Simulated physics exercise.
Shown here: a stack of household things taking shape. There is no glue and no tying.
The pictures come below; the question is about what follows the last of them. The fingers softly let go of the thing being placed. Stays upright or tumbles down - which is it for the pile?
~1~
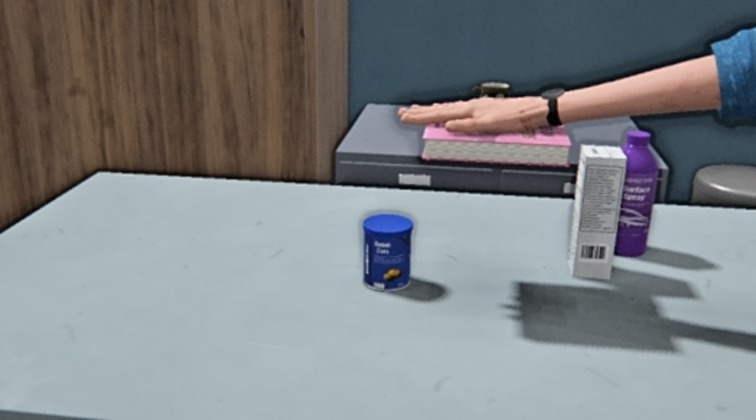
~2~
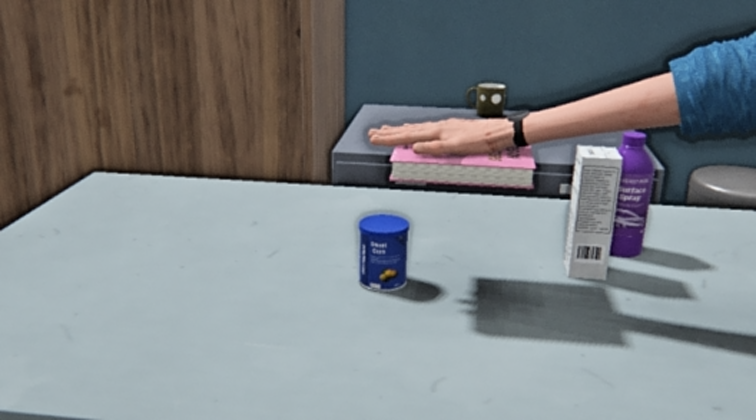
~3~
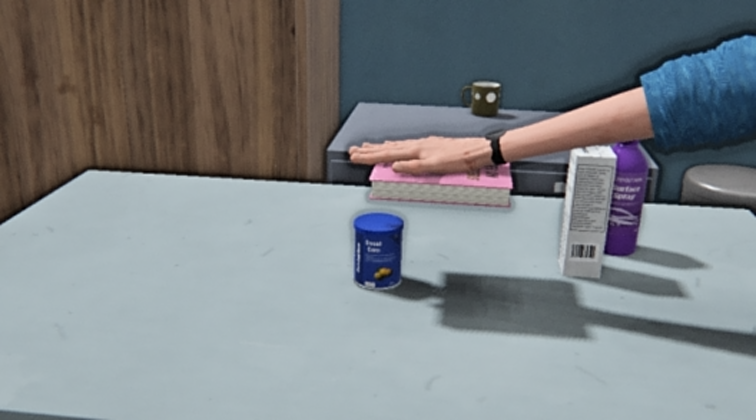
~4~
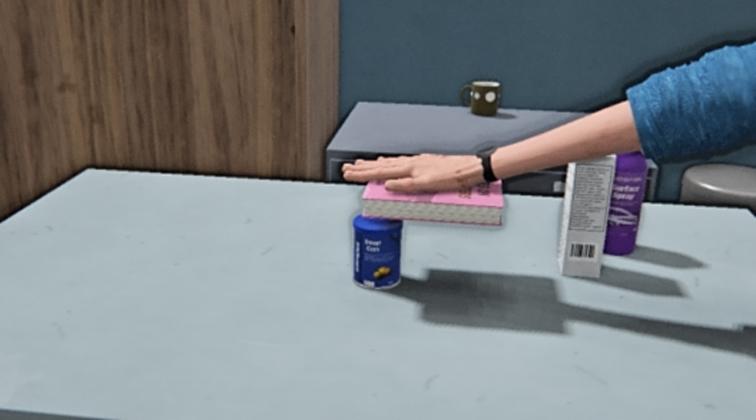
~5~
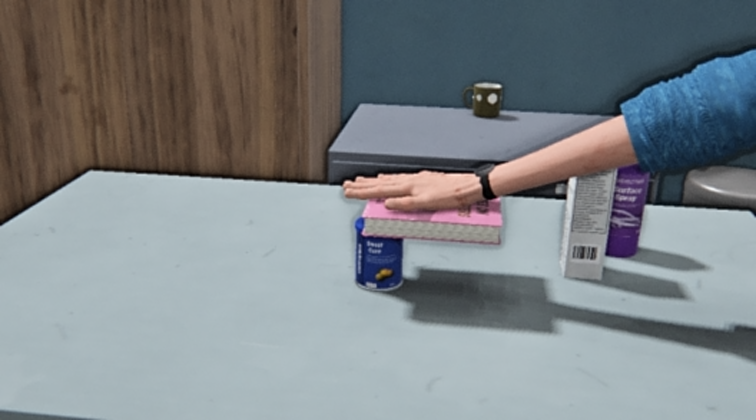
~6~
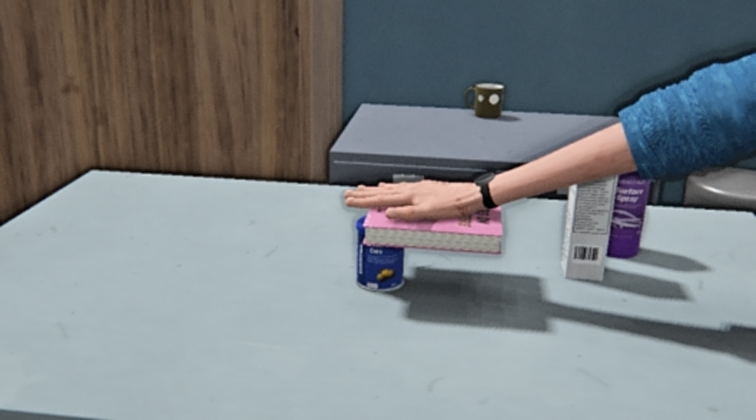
The pile tumbles down.
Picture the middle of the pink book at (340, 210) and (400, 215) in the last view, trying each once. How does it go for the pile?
With the first placement the pile tips over, with the second it remains stable.
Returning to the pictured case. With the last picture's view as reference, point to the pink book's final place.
I'd point to roughly (431, 238).
Then, 0.30 s on from there, pink book now fallen.
Then, 1.70 s on from there, nothing new.
In the end, fallen, pink book; the other 3 unmoved. At the end, from the last picture's camera, pink book near (431, 238). The pile gives way.
